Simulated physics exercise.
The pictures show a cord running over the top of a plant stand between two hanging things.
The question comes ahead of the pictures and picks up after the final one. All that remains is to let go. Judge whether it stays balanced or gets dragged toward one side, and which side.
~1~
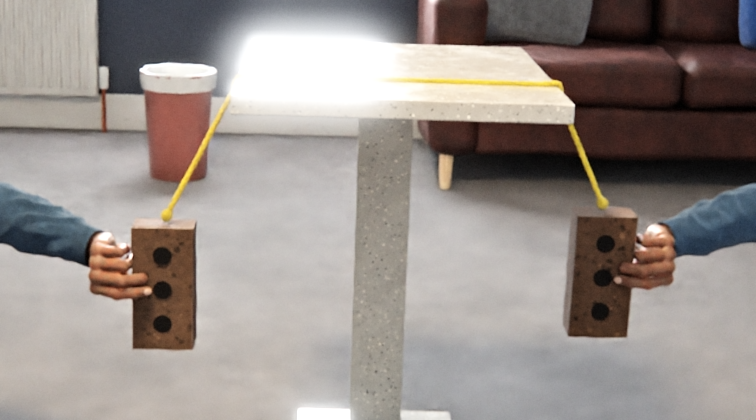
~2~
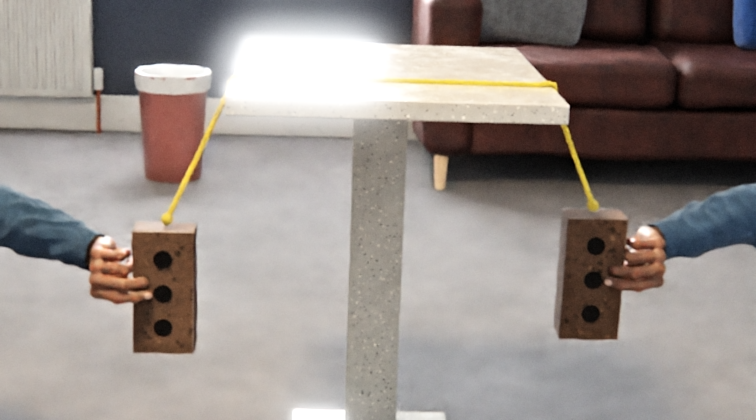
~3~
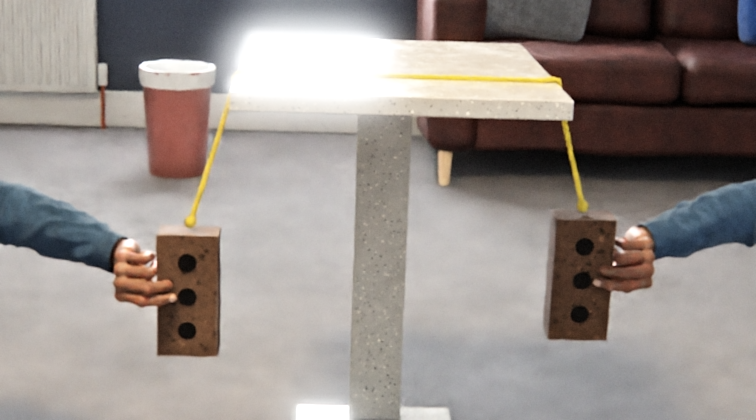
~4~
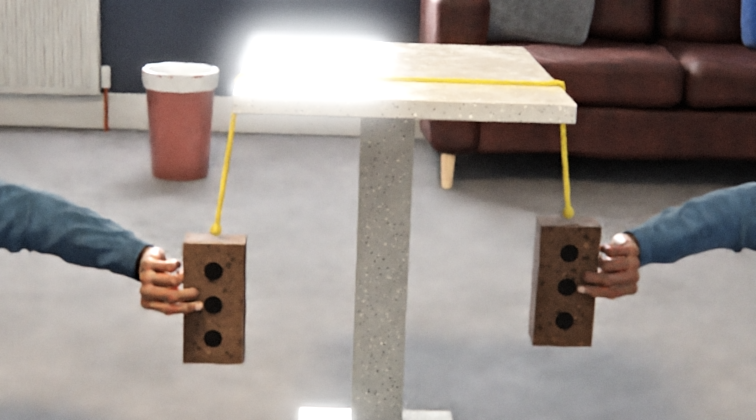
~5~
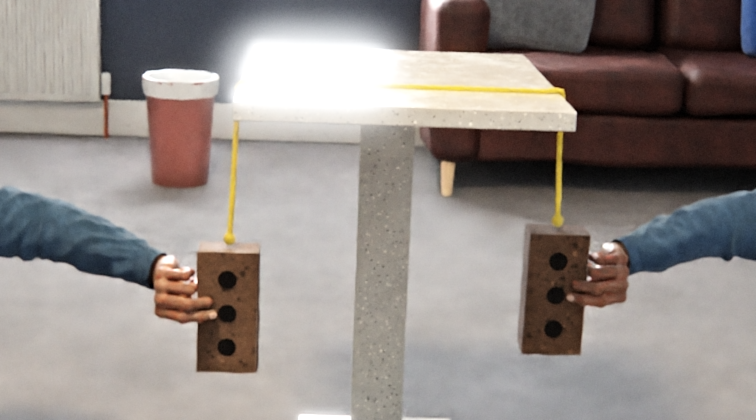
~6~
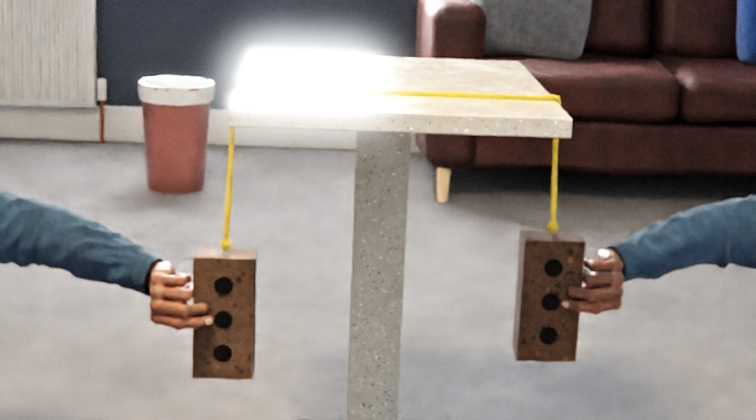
It stays balanced.
Then, 0.42 s on from there, left brick still level near (233, 315); right brick still level near (541, 297).
Then, 0.96 s on from there, left brick still level near (231, 315); right brick still level near (545, 297).
Then, 1.48 s on from there, left brick still level near (229, 315); right brick still level near (542, 297).
In the end, left brick still level near (238, 315); right brick still level near (539, 297). The cord stays as it is.
